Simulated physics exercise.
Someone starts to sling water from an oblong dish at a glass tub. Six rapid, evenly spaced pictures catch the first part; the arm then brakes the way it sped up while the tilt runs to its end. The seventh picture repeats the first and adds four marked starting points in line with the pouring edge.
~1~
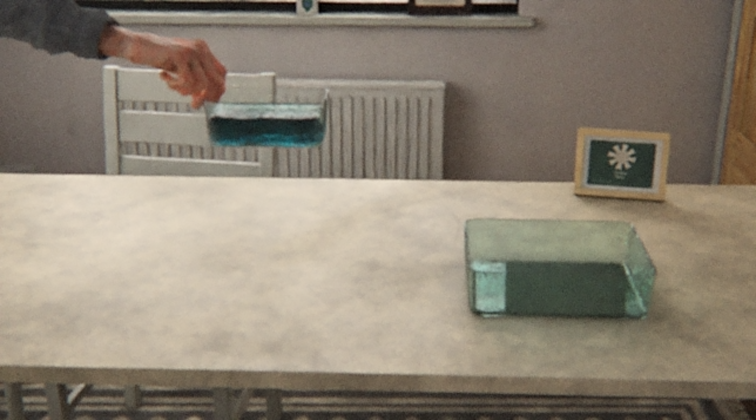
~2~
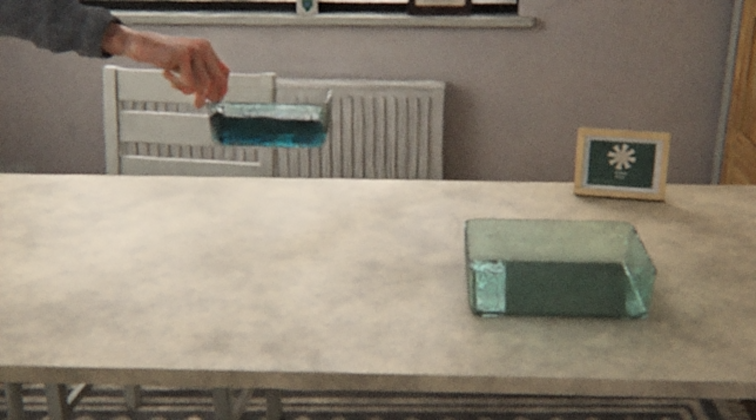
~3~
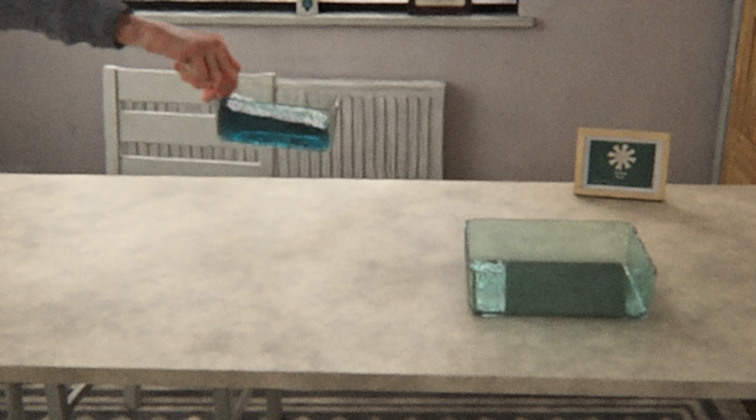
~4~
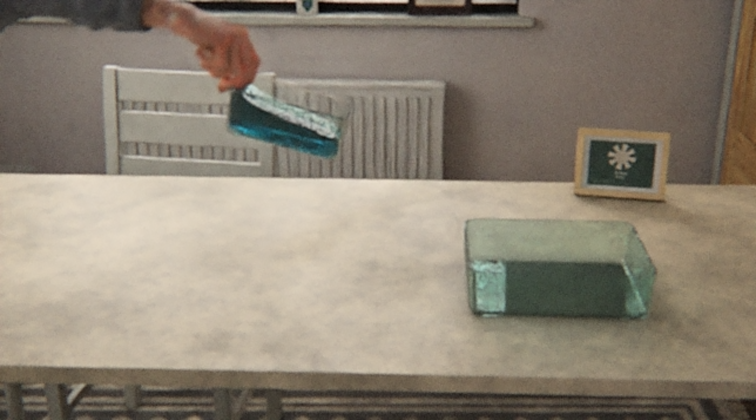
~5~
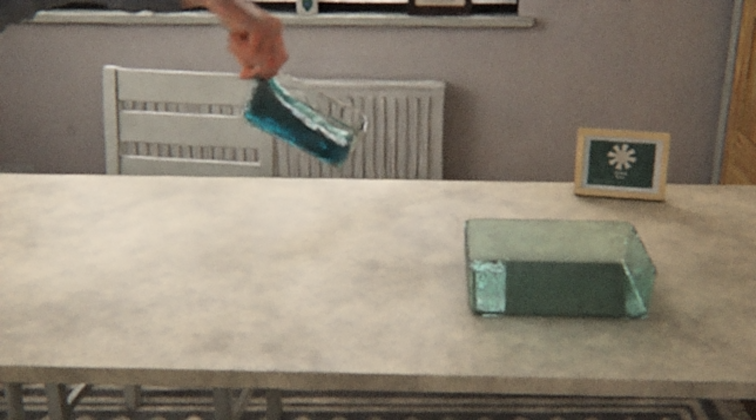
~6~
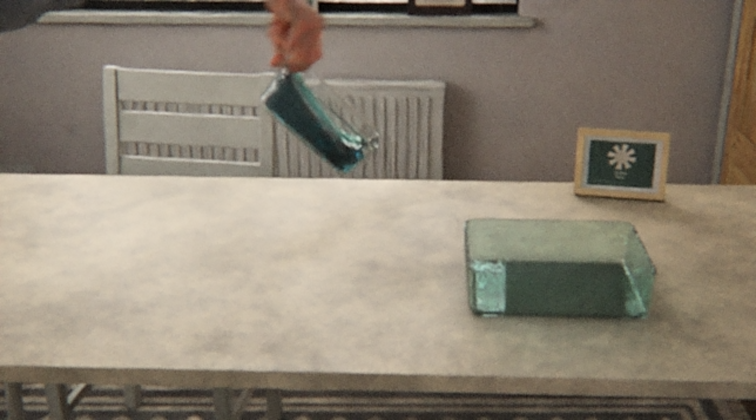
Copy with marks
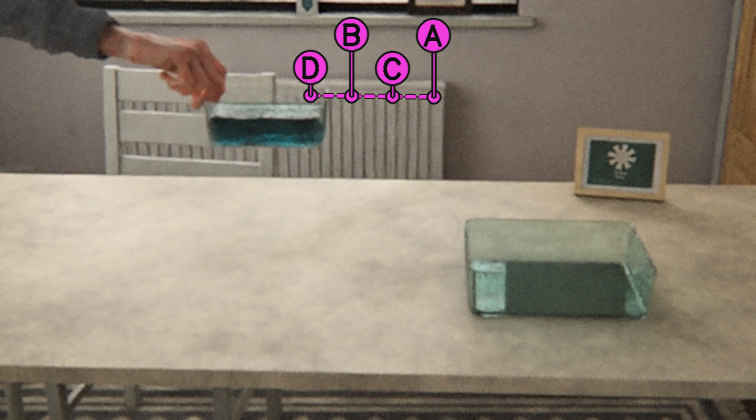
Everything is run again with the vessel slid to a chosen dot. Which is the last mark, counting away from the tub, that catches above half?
It is B.
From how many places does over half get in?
Three of them.
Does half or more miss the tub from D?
Yes, that goes wrong.
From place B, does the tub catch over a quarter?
Yes, clearly.
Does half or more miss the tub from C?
No.
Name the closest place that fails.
The answer is D.
On the marked copy, A at (433, 97); B at (351, 96); C at (392, 96); D at (310, 95).
With A, about 83 % lands in the tub, 4 % falls short and 13 % goes beside or beyond.
With B, about 65 % lands in the tub, 22 % falls short and 13 % goes beside or beyond.
With C, about 79 % lands in the tub, 4 % falls short and 17 % goes beside or beyond.
With D, about 30 % lands in the tub, 63 % falls short and 7 % goes beside or beyond.
